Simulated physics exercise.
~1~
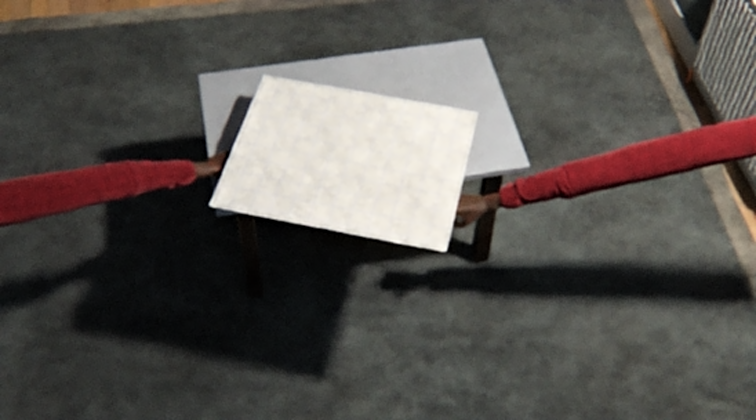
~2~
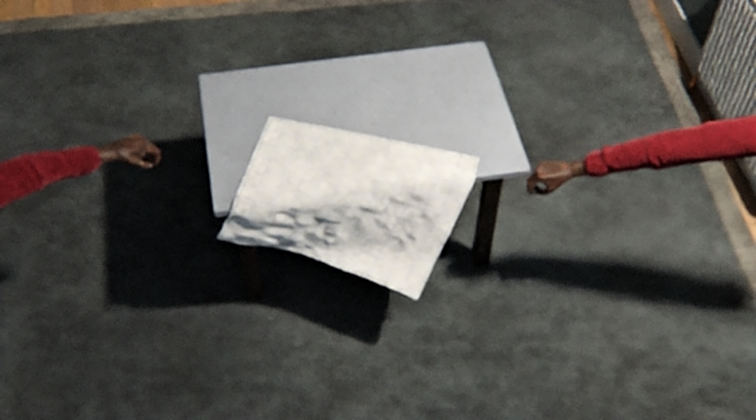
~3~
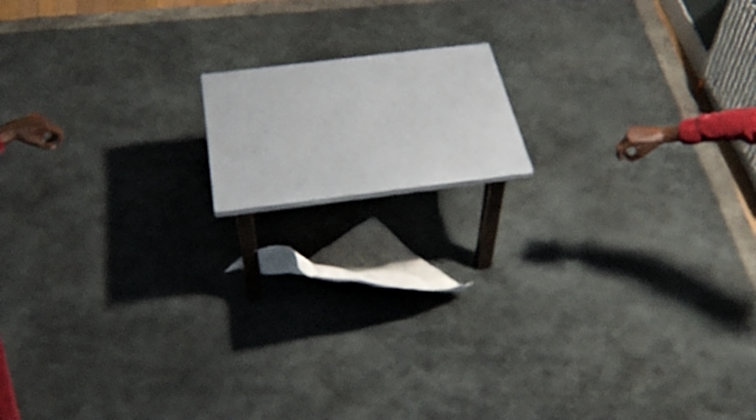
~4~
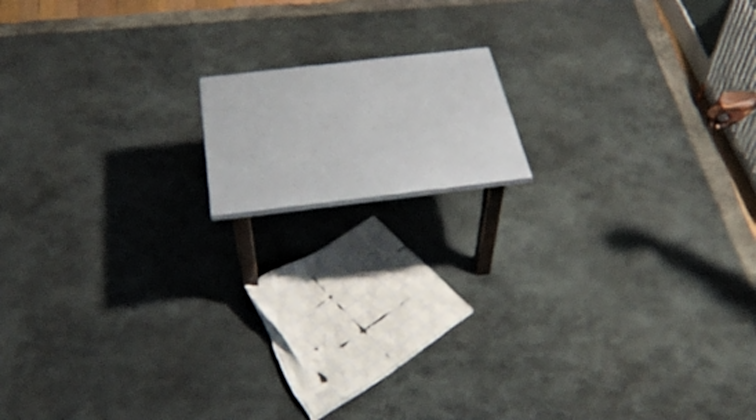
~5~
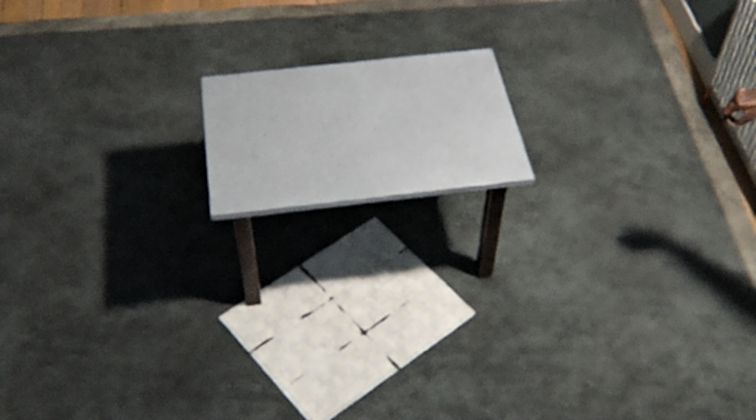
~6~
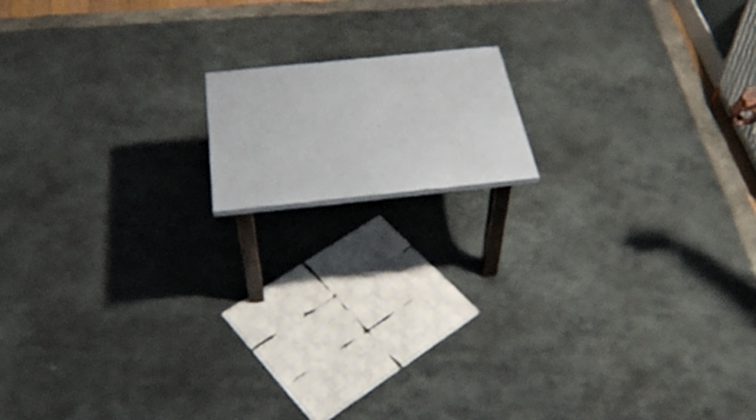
A pale cream cloth is held level by two red-sleeved arms, one at left and one at right, over the near edge of a light grey table with dark legs, seen from above on a dark grey rug. The hands let go and draw apart as the cloth drops partly onto the edge, rumpling and tipping toward the viewer. It slides off the tabletop and folds as it falls below. It reaches the rug and spreads out, then lies almost flat, creased and turned cornerwise, partly beneath the bare table.
